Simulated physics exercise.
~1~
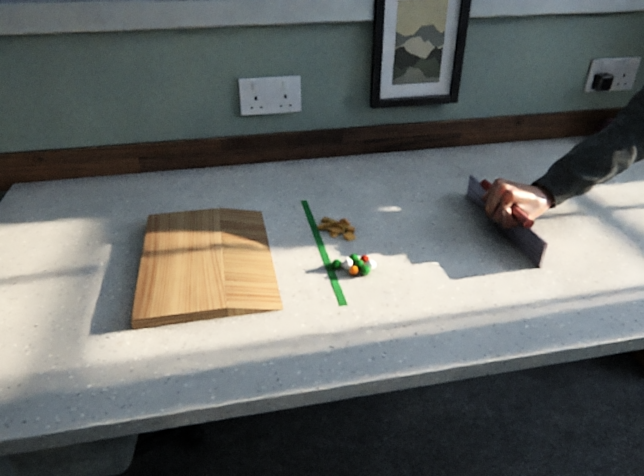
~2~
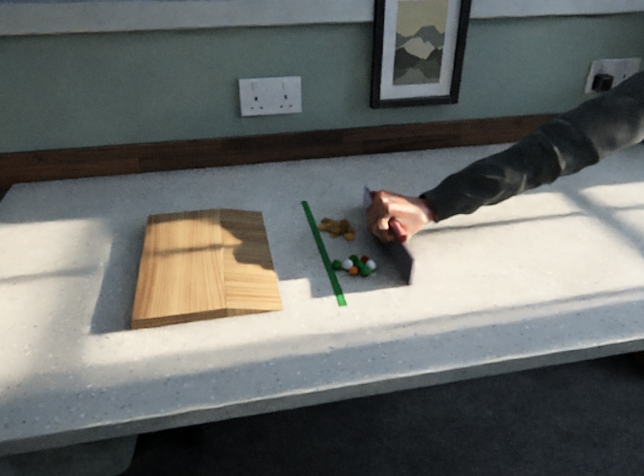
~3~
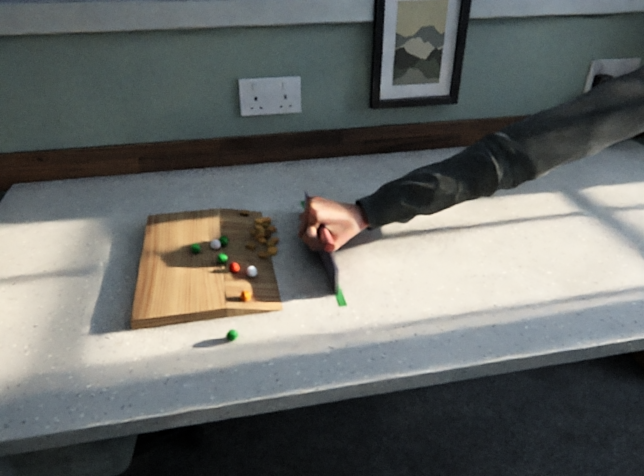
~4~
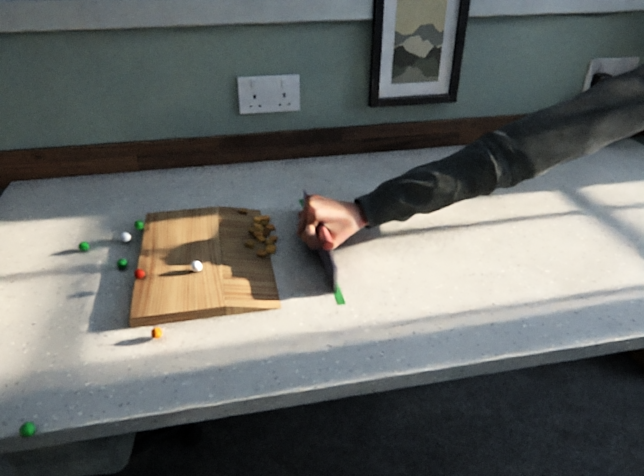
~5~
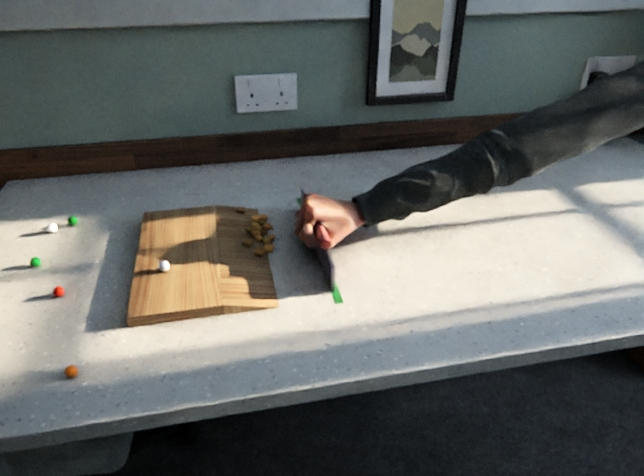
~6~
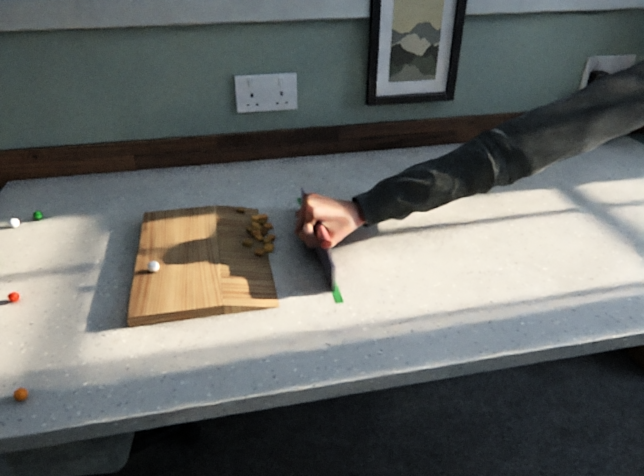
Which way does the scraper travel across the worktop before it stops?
The scraper moves to the left, towards the wooden ramp, until it stops at the green tape.
The clip opens on a pale worktop where a hand holds a dark scraper to the right of two small lots, brown pieces and colourful balls, with green tape and a low wooden ramp to the left. The scraper sweeps left and pushes both lots towards the ramp, then stops at the tape. The balls run on over the top, and most roll off the far side across the worktop. The brown pieces bunch up at the ramp's near edge and stall. At the end, one white ball is still on the wood beyond the top, while the brown pieces stay short of it.
